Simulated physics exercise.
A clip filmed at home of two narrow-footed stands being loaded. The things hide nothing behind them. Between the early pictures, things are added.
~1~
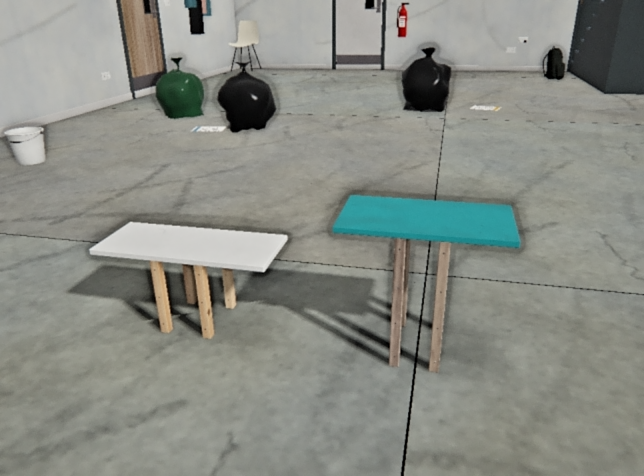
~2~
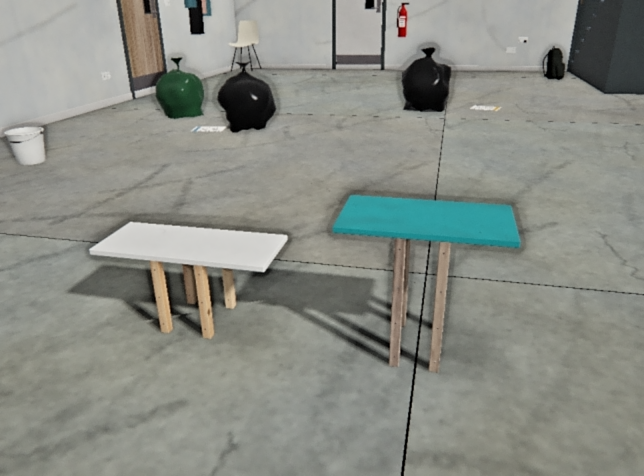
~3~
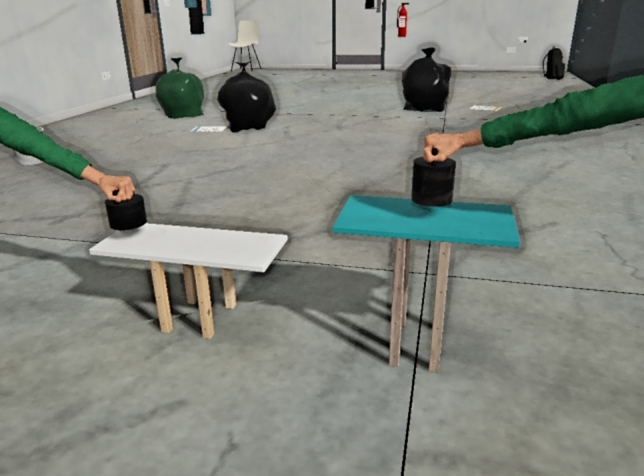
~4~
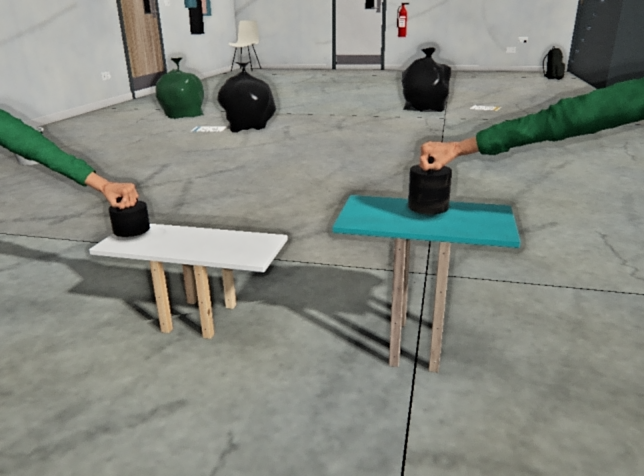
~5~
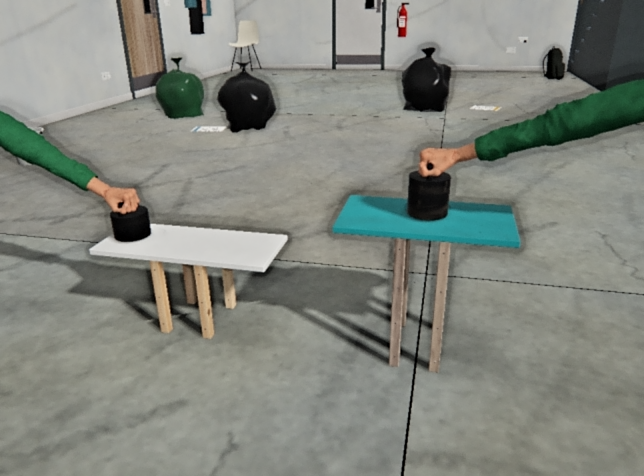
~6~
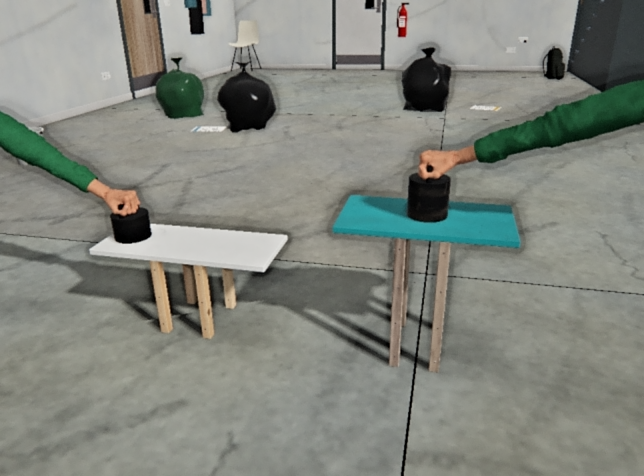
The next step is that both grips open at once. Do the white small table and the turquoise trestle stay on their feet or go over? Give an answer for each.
In the end the white small table goes over; the turquoise trestle stays on its feet.
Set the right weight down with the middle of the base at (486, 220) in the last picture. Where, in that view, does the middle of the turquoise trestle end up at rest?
About (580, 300).
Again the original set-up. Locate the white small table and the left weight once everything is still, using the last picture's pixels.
The white small table around (136, 251); the left weight around (32, 288).
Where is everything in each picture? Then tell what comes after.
White small table (191, 245); turquoise trestle (425, 219), in the first frame.
Turquoise trestle (425, 219), in the second frame.
Still on the way; white small table (191, 245); left weight (127, 212), in the third frame.
Still on the way; turquoise trestle (425, 219); right weight (430, 189), in the fourth frame.
Still on the way; white small table (191, 245); left weight (131, 223), in the fifth frame.
In place, still held; white small table (191, 245); turquoise trestle (425, 219); right weight (428, 197), in the sixth frame.
Then, 0.54 s later than the last frame, white small table tilted by 43° near (132, 243); turquoise trestle at rest near (425, 219).
When it is over, the white small table overbalances, near (136, 251); the turquoise trestle holds firm, near (425, 219).
